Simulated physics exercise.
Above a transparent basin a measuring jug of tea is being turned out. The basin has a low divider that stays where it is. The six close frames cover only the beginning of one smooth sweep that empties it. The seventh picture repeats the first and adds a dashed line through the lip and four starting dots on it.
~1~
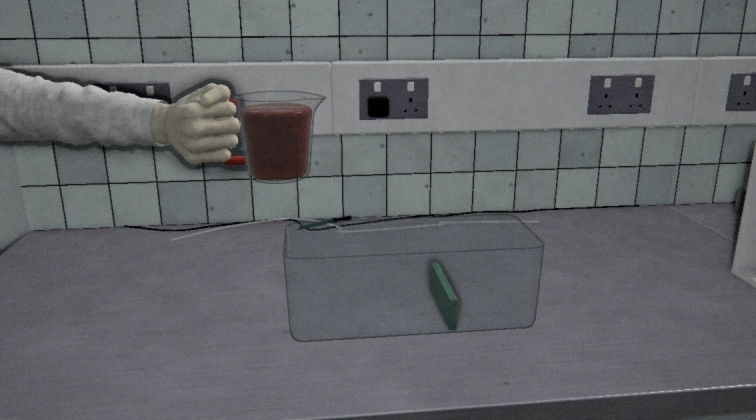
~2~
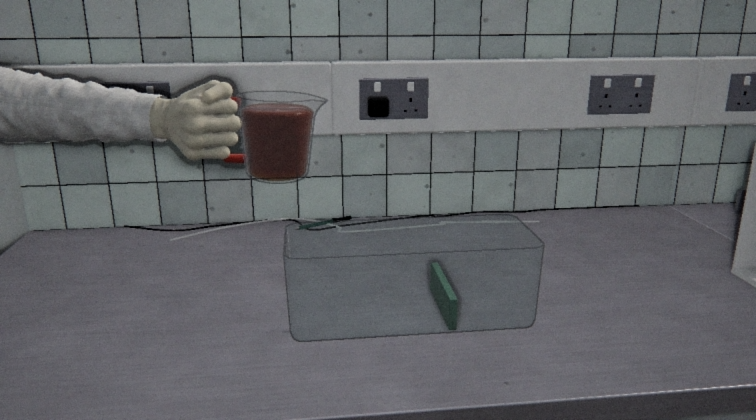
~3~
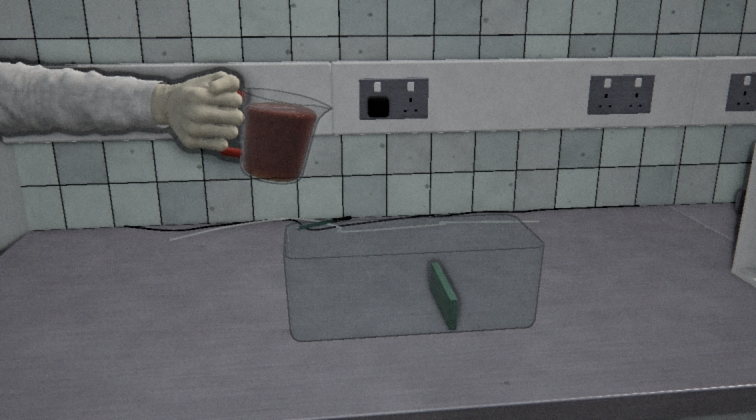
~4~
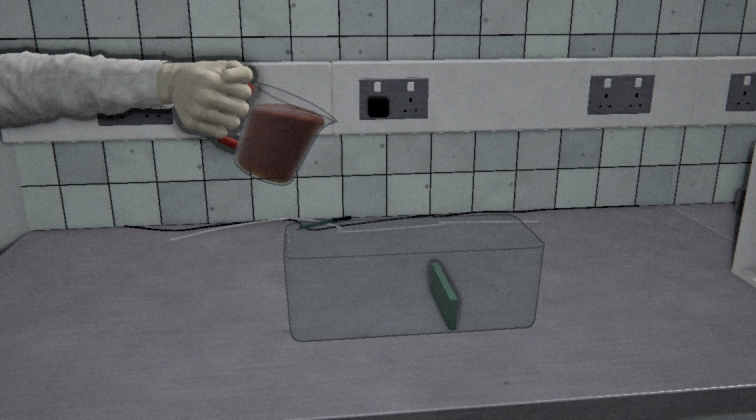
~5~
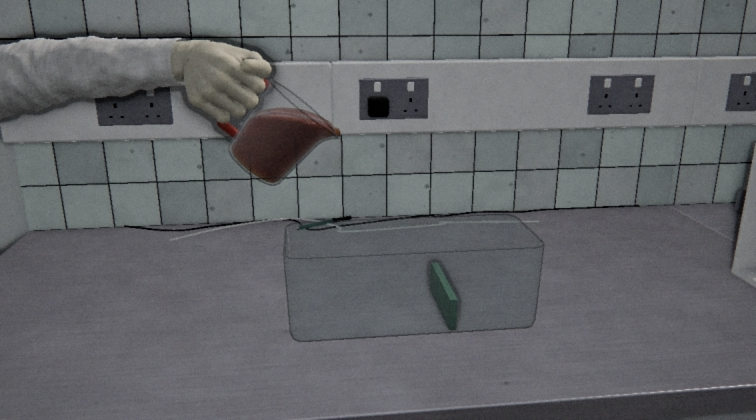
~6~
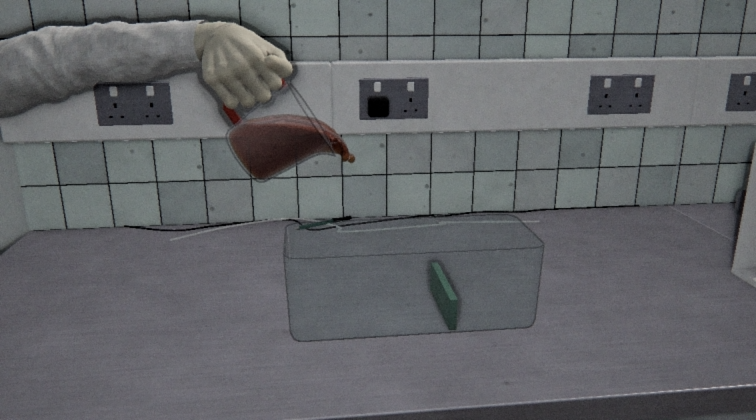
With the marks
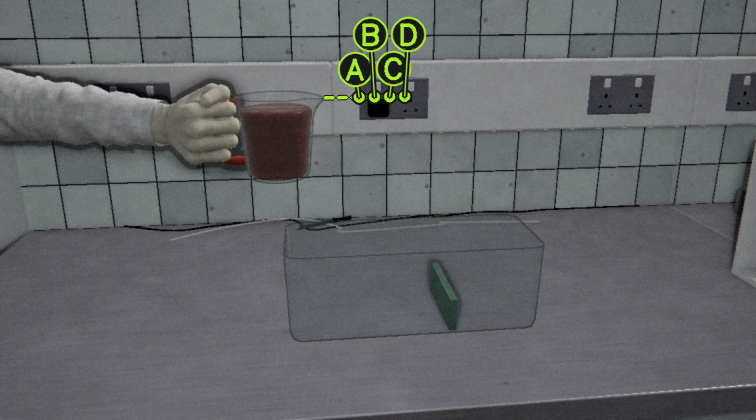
In this clip, a gloved hand holds a measuring jug of reddish-brown liquid above a transparent basin with a green panel inside, then tilts it steadily to the right until the liquid starts running over the lip.
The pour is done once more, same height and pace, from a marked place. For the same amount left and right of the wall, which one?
Choose D.
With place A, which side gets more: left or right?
More ends on the left.
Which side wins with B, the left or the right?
More ends on the left.
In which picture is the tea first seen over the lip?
In picture 5.
In lime, A at (359, 97); B at (374, 97); C at (389, 96); D at (404, 96).
For place A, about 89 % ends left of the wall and 6 % right of it; 4 % is lost outside.
For place B, about 89 % ends left of the wall and 5 % right of it; 6 % is lost outside.
For place C, about 84 % ends left of the wall and 13 % right of it; 3 % is lost outside.
For place D, about 52 % ends left of the wall and 45 % right of it.
